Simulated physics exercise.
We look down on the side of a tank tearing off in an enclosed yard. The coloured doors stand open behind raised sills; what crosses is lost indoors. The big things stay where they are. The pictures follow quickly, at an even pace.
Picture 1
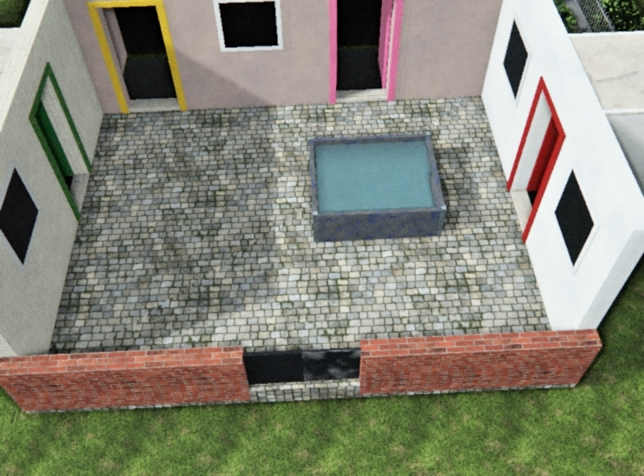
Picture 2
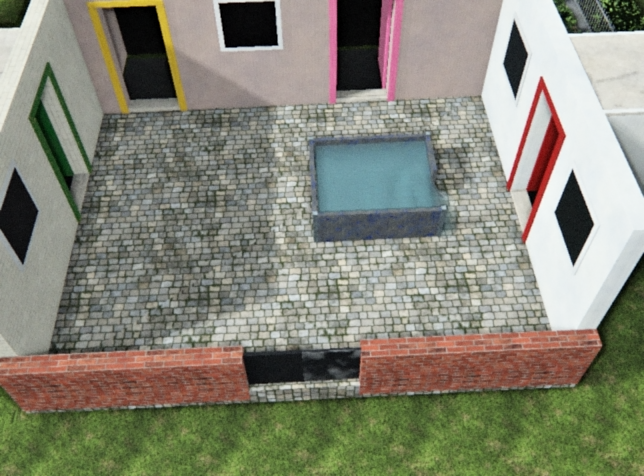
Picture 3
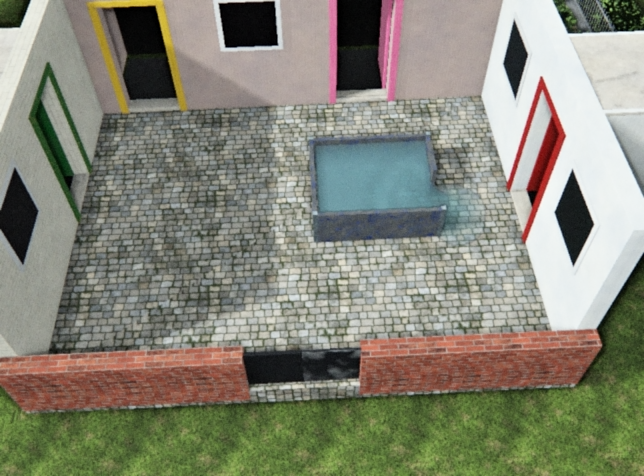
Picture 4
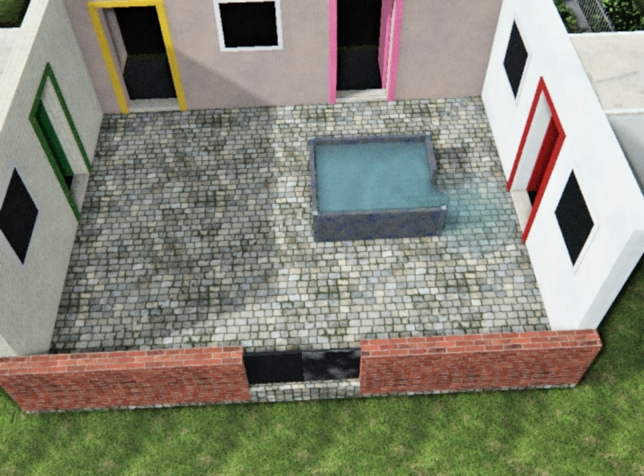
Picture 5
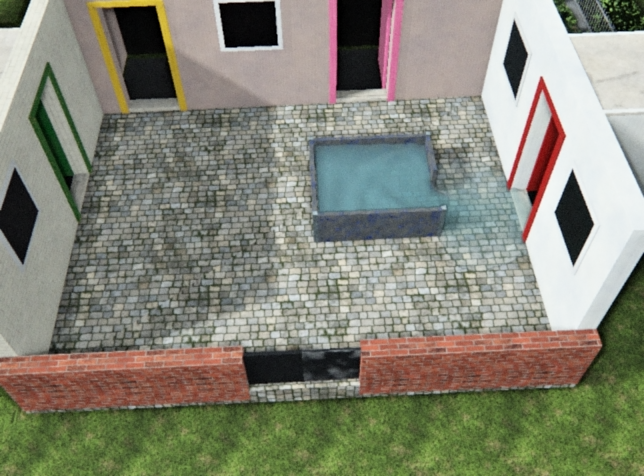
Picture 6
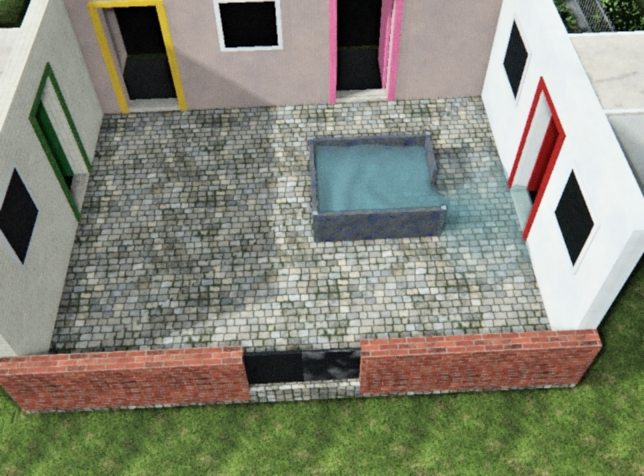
We see a water-filled tank in a cobbled yard with coloured doorways and a low brick wall; its right side breaks open, and water pours out, spreading across the paving on the right toward the red doorway.
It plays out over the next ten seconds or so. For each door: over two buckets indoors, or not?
One by one: The green door admits no more than that; the yellow door admits no more than that; the red door lets in a lot; the pink door admits no more than that.
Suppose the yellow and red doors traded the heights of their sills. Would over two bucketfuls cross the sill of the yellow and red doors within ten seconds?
Then: The yellow one holds; the red one takes more.
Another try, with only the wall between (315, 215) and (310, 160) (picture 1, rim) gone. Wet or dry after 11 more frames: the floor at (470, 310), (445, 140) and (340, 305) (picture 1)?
One after the other: Not flooded, free of water, no water.
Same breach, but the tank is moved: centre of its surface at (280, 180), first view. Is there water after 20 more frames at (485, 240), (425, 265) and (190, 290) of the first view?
As listed: Wet, covered, no water.
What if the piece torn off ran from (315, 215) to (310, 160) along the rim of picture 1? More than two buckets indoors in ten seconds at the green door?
Then: The green door takes more.
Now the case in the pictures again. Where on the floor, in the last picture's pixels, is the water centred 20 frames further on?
Near (408, 215).
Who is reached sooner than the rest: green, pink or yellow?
It is the pink-painted one.
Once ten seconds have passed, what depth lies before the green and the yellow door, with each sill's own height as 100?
Roughly 150 per cent, then 20 per cent.
A moment on, water covers 10 % of the floor; the green door not reached, the yellow door not reached, the red door far over two buckets in, the pink door not reached.
Next, water covers 15 % of the floor; the green door not reached, the yellow door not reached, the red door far over two buckets in, the pink door not reached.
Then, water covers 25 % of the floor; the green door not reached, the yellow door not reached, the red door far over two buckets in, the pink door wet at the sill, nothing in.
Later, water covers 55 % of the floor; the green door not reached, the yellow door not reached, the red door far over two buckets in, the pink door wet at the sill, nothing in.
In the end, water covers 80 % of the floor; the green door wet at the sill, nothing in, the yellow door wet at the sill, nothing in, the red door far over two buckets in, the pink door wet at the sill, nothing in.
